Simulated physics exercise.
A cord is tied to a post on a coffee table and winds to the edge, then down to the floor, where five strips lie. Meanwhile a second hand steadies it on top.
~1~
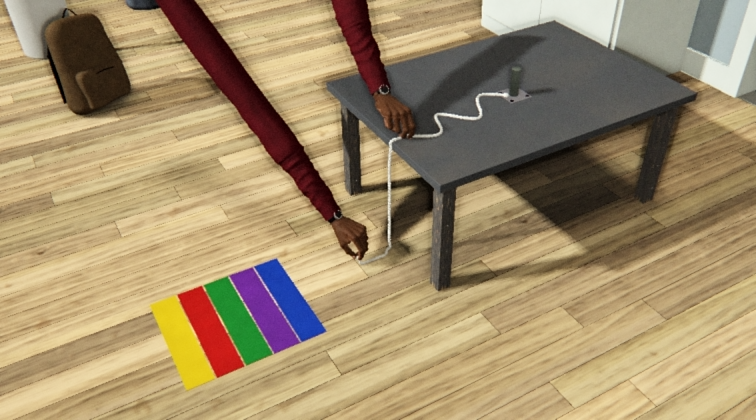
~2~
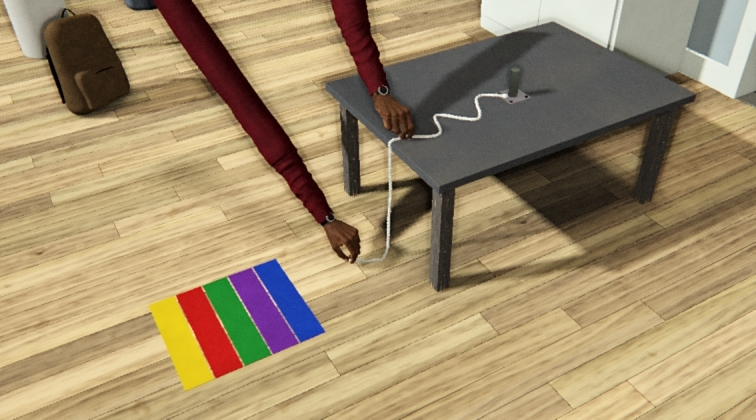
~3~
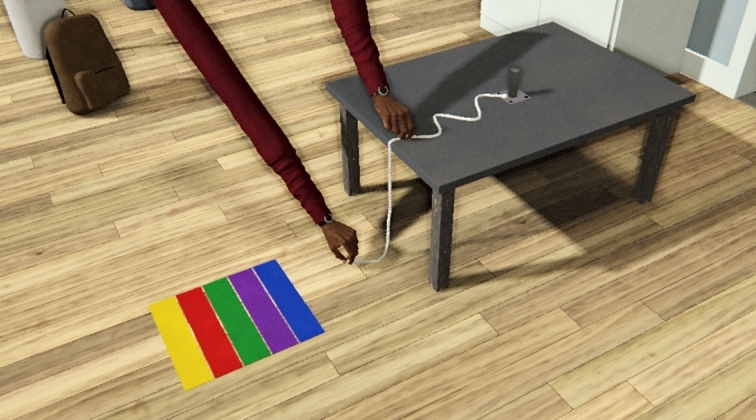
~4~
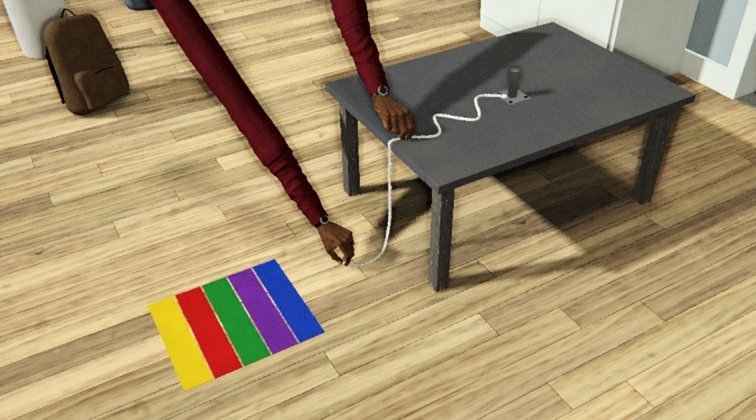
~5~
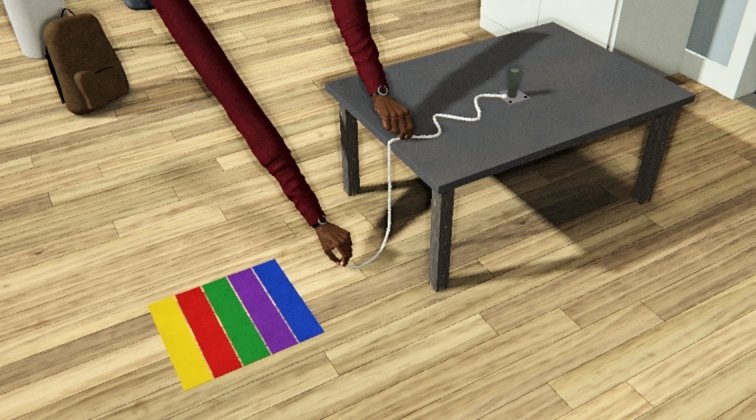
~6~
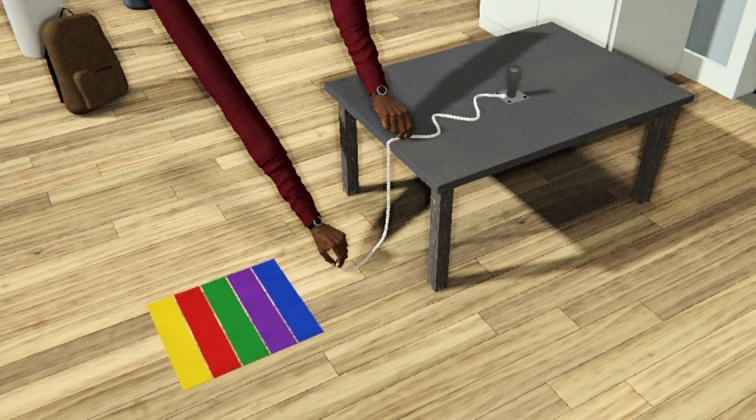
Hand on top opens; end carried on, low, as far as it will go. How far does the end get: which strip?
As far as the red strip.
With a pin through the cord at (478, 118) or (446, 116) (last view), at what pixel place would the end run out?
First try close to (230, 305), second close to (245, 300).
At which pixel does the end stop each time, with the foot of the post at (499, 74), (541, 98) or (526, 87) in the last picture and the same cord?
Around (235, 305), (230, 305) and (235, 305).
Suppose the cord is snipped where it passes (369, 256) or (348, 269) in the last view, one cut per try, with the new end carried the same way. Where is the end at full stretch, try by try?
Around (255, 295) for the first cut and around (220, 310) for the second.
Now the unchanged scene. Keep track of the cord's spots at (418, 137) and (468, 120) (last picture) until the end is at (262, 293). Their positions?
You'll find the first mark at (381, 169) and the second mark at (442, 123).
Early on, end near (262, 293); over purple.
Midway, end near (224, 308); over green.
At the end of the slack, end near (202, 317); over red. It halts on the red strip.
